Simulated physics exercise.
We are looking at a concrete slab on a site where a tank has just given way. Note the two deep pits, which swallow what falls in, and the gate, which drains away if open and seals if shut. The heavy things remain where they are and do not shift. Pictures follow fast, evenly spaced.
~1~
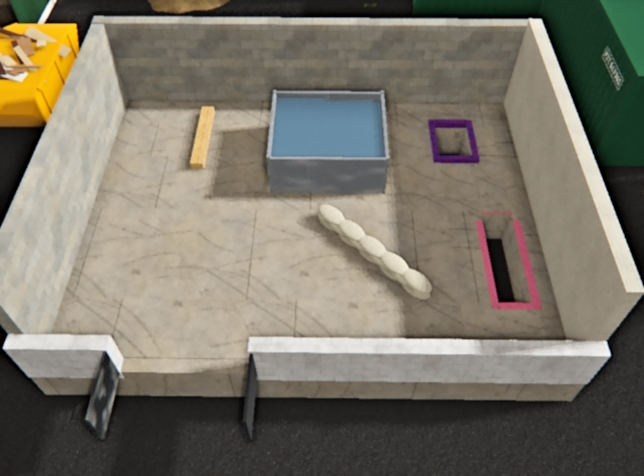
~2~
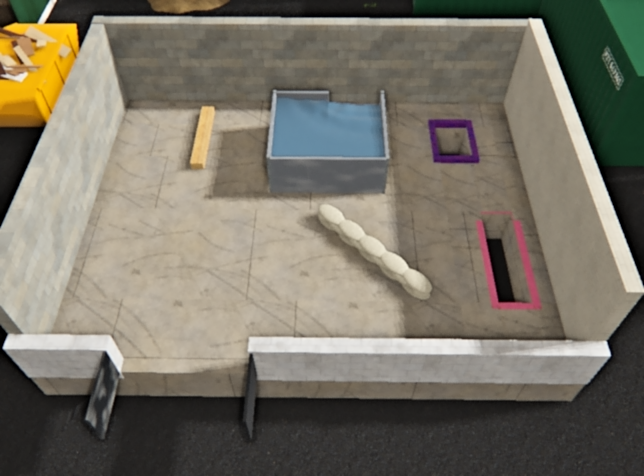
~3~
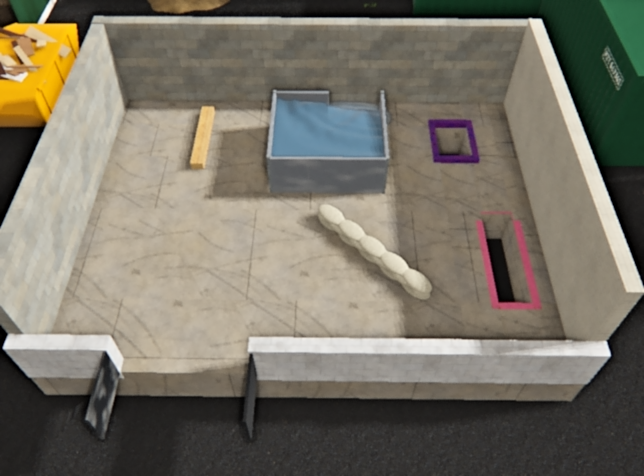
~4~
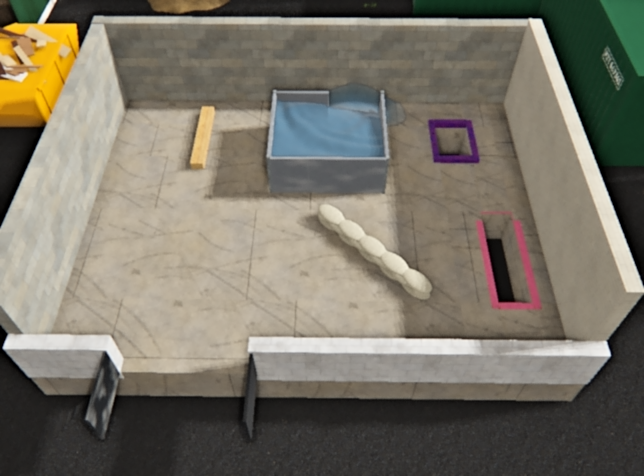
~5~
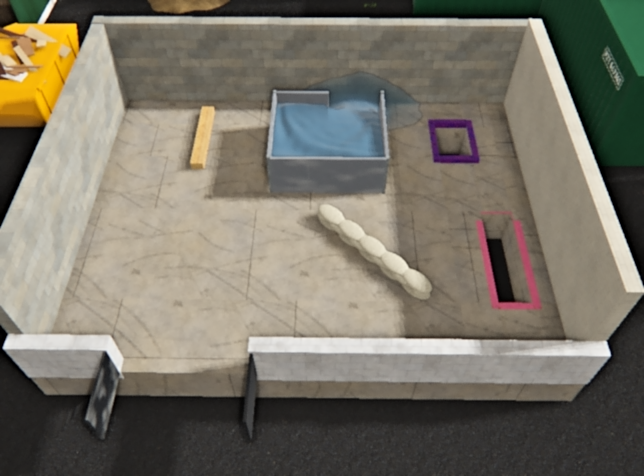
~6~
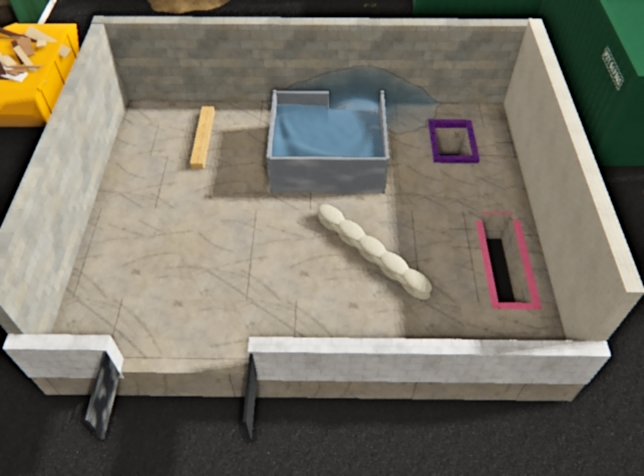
Water pouring through a gap in the far side of a grey tank and spreading across the walled slab behind it.
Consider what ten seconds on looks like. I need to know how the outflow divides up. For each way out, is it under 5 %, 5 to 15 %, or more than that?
Outcome: The gate lands in the middle band - five to fifteen per cent; the pink pit lands in the top band - past fifteen per cent; the purple pit lands in the middle band - five to fifteen per cent.
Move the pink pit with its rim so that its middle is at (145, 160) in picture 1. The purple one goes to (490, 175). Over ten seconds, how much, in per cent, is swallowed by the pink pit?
Share for pink: 14 in a hundred.
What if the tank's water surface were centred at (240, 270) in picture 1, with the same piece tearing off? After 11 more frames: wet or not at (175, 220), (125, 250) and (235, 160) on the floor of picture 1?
In sequence: Unflooded, next unflooded, then inundated.
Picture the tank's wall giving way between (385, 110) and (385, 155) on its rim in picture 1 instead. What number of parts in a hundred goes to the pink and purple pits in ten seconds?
The pink pit takes 45 per cent and the purple pit 15 per cent.
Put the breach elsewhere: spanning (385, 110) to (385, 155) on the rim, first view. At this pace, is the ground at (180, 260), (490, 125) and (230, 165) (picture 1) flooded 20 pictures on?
First point spared, second point swamped, third point spared.
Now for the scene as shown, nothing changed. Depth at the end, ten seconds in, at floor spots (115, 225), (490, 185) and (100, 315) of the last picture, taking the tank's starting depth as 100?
Some 2, 4 and 6 in a hundred.
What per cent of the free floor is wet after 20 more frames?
It comes to 50 per cent.
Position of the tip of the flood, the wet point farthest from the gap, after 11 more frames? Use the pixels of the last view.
Estimated pixel: (128, 102).
A moment on, water covers 15 % of the floor; the gate 0 %, the pink pit 0 %, the purple pit 1 %.
Next, water covers 25 % of the floor; the gate 0 %, the pink pit 0 %, the purple pit 3 %.
Then, water covers 50 % of the floor; the gate 0 %, the pink pit 3 %, the purple pit 6 %.
Later, water covers 85 % of the floor; the gate 1 %, the pink pit 9 %, the purple pit 8 %.
In the end, water covers 90 % of the floor; the gate 7 %, the pink pit 17 %, the purple pit 9 %.
